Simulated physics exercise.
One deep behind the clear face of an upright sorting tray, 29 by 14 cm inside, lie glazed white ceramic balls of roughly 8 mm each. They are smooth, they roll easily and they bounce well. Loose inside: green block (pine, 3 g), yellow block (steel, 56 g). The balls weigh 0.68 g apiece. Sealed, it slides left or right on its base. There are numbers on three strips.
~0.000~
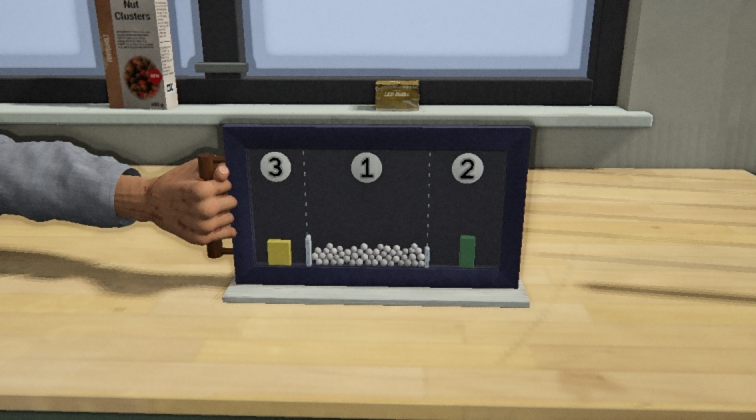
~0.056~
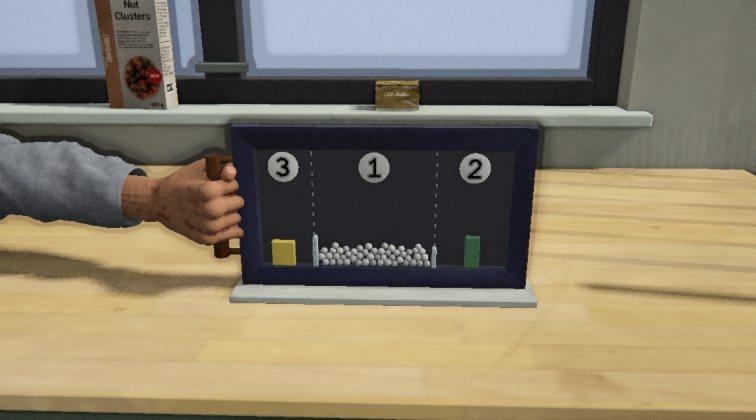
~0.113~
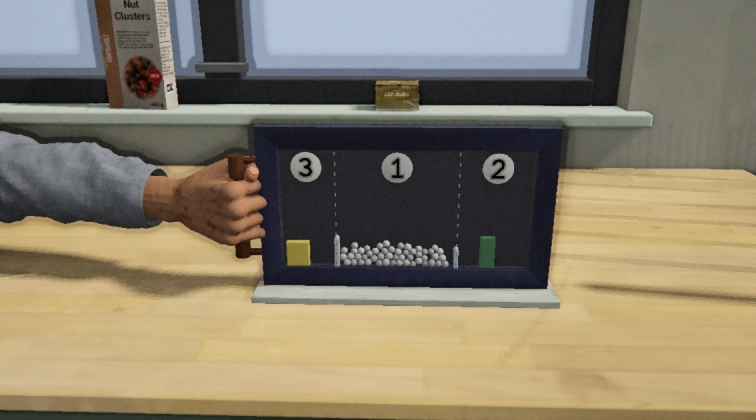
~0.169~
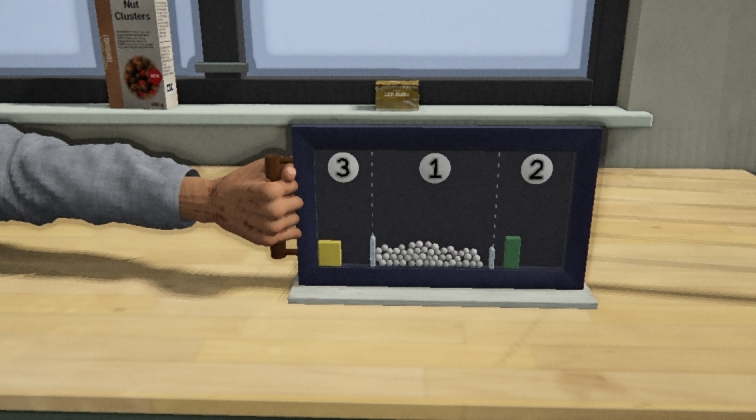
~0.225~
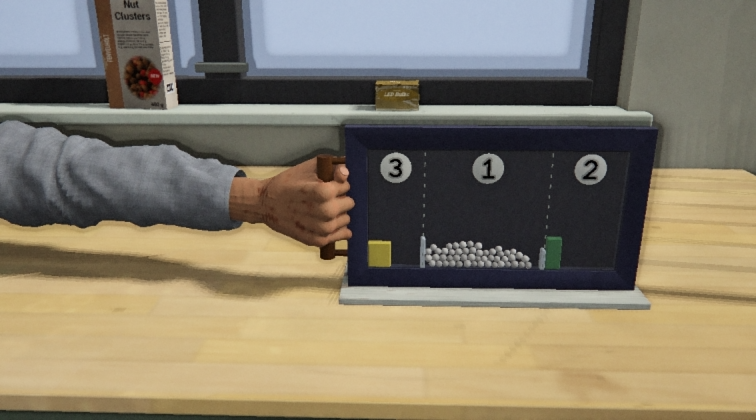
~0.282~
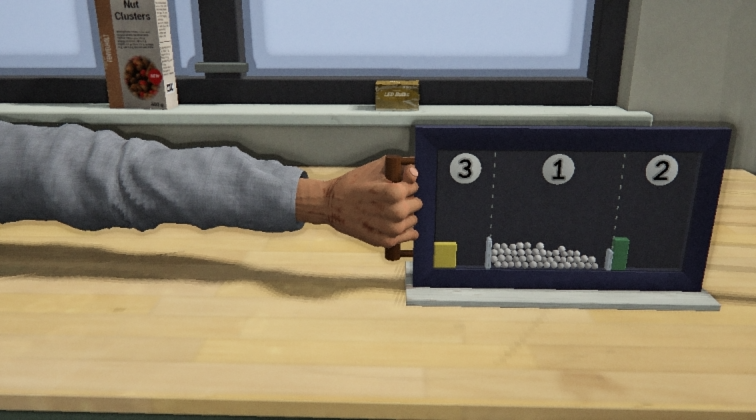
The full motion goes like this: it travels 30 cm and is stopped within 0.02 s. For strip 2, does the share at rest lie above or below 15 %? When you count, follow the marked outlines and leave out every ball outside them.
Above 15 %.
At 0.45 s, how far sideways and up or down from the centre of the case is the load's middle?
The middle sits around 3 cm right of it and 4 cm below it.
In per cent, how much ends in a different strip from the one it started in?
Moved: Close to 30 %.
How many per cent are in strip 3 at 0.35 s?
About 0 percent.
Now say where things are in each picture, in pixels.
The first picture shows at its start; about 50 balls; balls centred (370, 256); top one (414, 246); green block (467, 252); yellow block (279, 253); no. 1 (367, 168), no. 2 (468, 169), no. 3 (276, 167).
In the second picture, 1 cm to the right; balls centred (375, 256); top one (418, 247).
In the third picture, 3 cm to the right; balls centred (394, 256); top one (386, 244); wall ends (456, 250), (337, 238).
In the fourth picture, 8 cm to the right; balls centred (427, 256); top one (419, 244); green block (512, 253); yellow block (330, 253).
In the fifth picture, 14 cm to the right; balls centred (475, 257); top one (470, 244).
In the sixth picture, 21 cm to the right; balls centred (539, 258); top one (527, 246); green block (619, 254); yellow block (445, 255); no. 1 (558, 169), no. 2 (662, 170), no. 3 (465, 169).
By 0.35 s, it is 30 cm to the right; the balls' middle is in line with and 6 cm below the centre; no. 1, 100 %.
By 0.45 s, it is 30 cm to the right; the balls' middle is 3 cm right of and 4 cm below the centre; no. 1, 75 %, no. 2, 25 %.
By 0.60 s, it is 30 cm to the right; the balls' middle is 4 cm right of and 6 cm below the centre; no. 1, 70 %, no. 2, 30 %.
At rest by 1.3 s, it is 30 cm to the right; no. 1, 70 %, no. 2, 30 %, no. 3, 0 %.
